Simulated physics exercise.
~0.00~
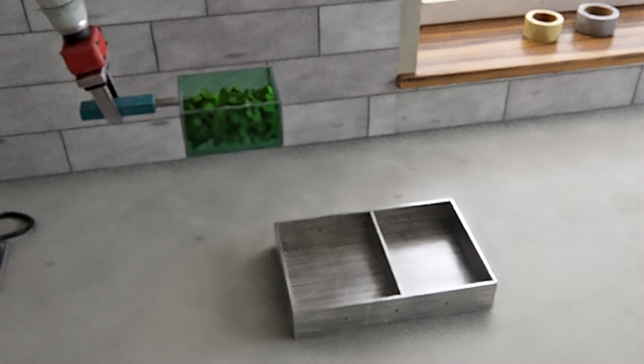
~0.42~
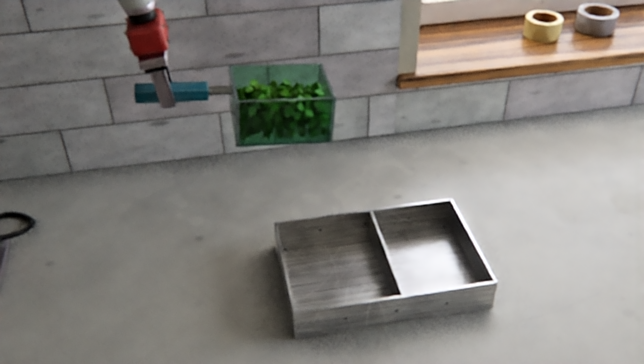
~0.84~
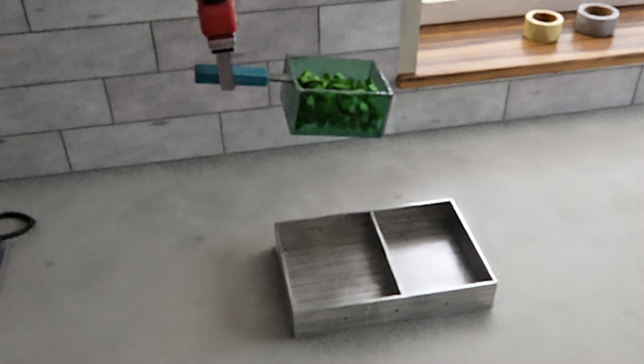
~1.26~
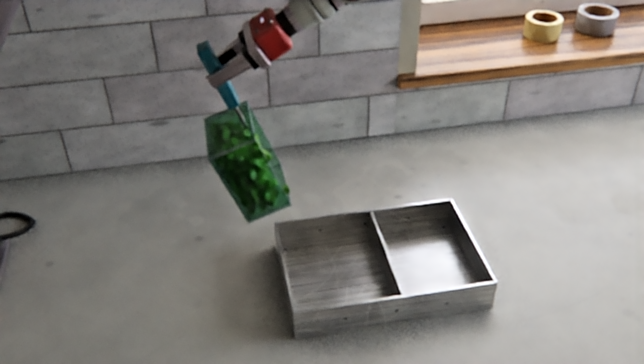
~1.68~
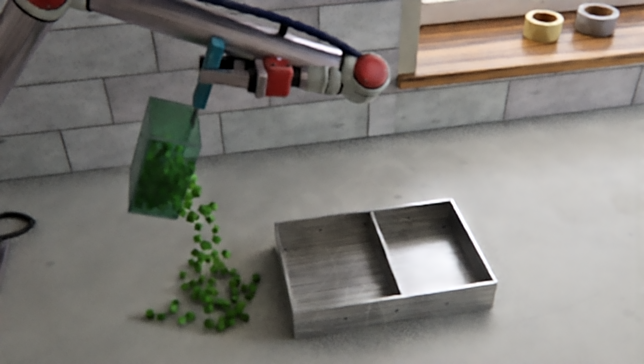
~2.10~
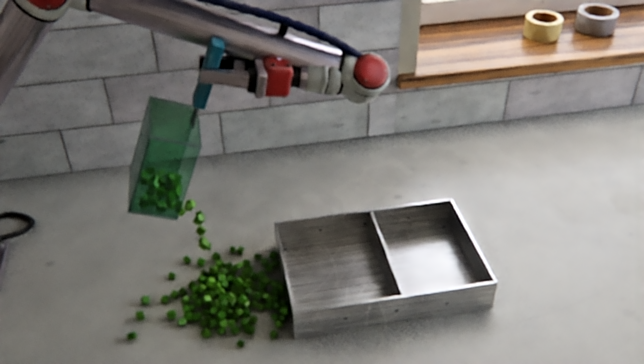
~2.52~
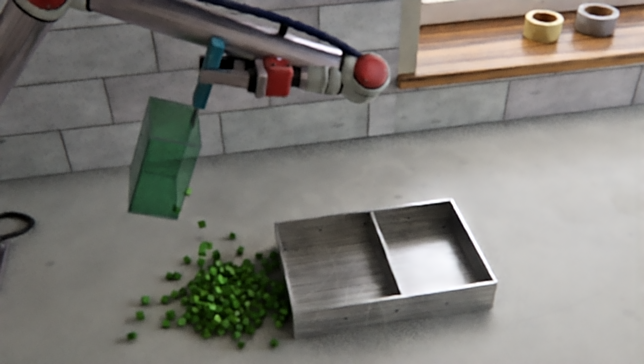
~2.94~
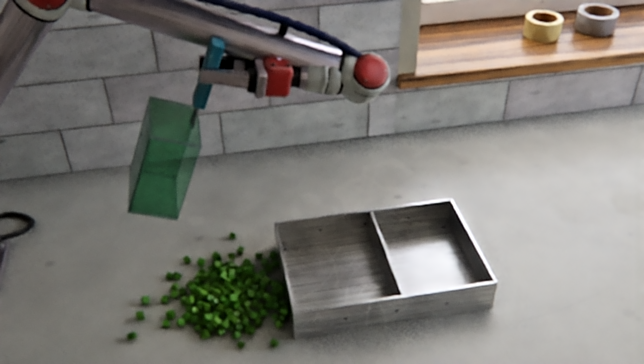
Robot arm carrying a clear green box right, then swinging back and tipping its green vegetable dice onto the counter beside an empty divided tray.
